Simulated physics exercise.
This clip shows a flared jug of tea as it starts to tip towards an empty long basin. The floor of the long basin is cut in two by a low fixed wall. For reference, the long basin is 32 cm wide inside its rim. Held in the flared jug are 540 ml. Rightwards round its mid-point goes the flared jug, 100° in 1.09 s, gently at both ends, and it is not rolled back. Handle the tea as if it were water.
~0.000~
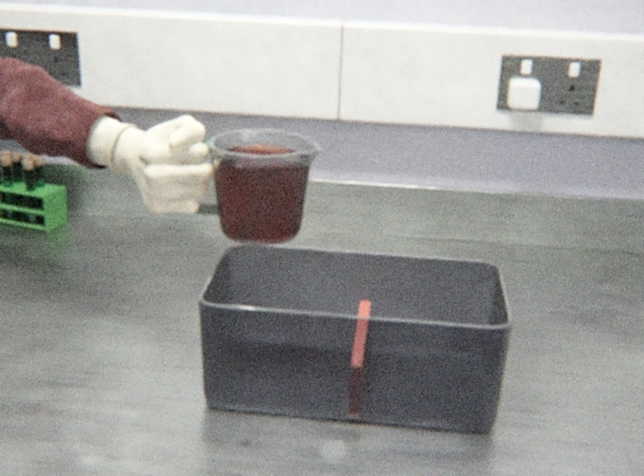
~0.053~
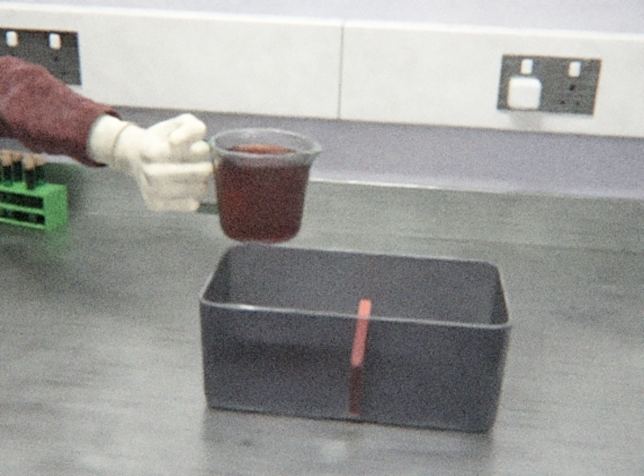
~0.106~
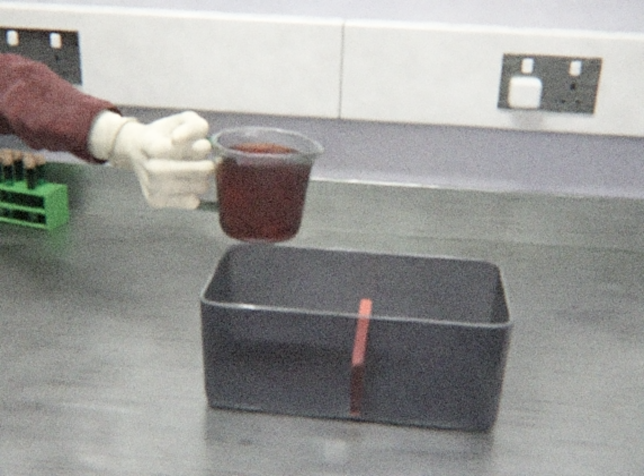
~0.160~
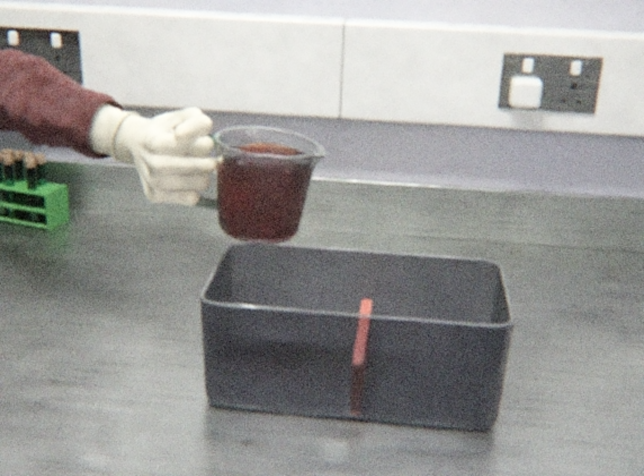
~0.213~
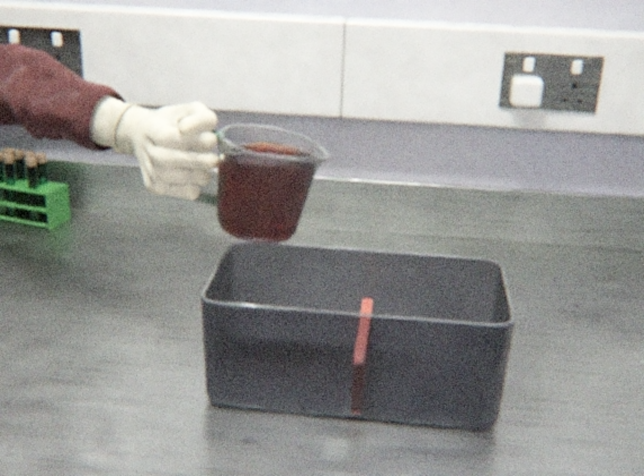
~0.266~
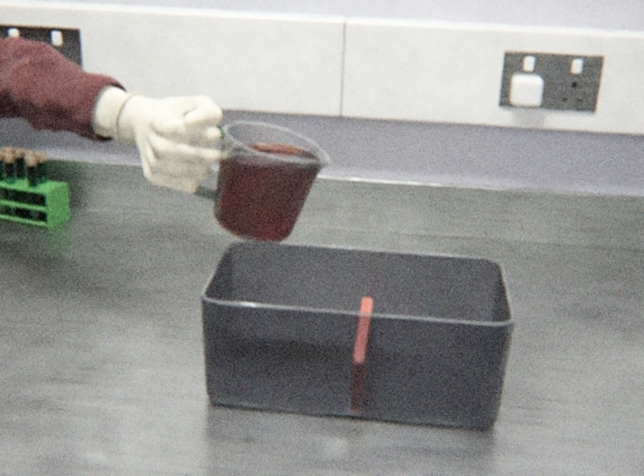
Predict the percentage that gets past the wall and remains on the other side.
The other side holds about 63 % in the end.
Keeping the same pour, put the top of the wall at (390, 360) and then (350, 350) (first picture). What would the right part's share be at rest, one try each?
First try about 20 %, second try about 85 %.
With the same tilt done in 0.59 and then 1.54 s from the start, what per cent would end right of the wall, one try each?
Around 45 per cent first, around 65 per cent next.
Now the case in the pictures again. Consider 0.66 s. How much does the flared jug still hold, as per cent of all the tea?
About 72 percent.
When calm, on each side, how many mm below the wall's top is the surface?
Left 54 mm, right 48 mm.
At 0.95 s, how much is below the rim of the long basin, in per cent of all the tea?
That comes to about 70 percent.
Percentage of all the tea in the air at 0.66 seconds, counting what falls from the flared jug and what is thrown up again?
It comes to roughly 18 per cent.
After 0.66 s the tilt is 67° and 71 per cent is still to pour, 1 is left of the wall and 10 right of it.
After 0.95 s the tilt is 96° and 19 per cent is still to pour, 15 is left of the wall and 55 right of it.
After 1.26 s the tilt is 100° and 1 per cent is still to pour, 35 is left of the wall and 63 right of it.
After 1.59 s the tilt is 100° and 0 per cent is still to pour, 37 is left of the wall and 63 right of it.
In the end 37 per cent lies left of the wall, 63 right of it and 0 outside.
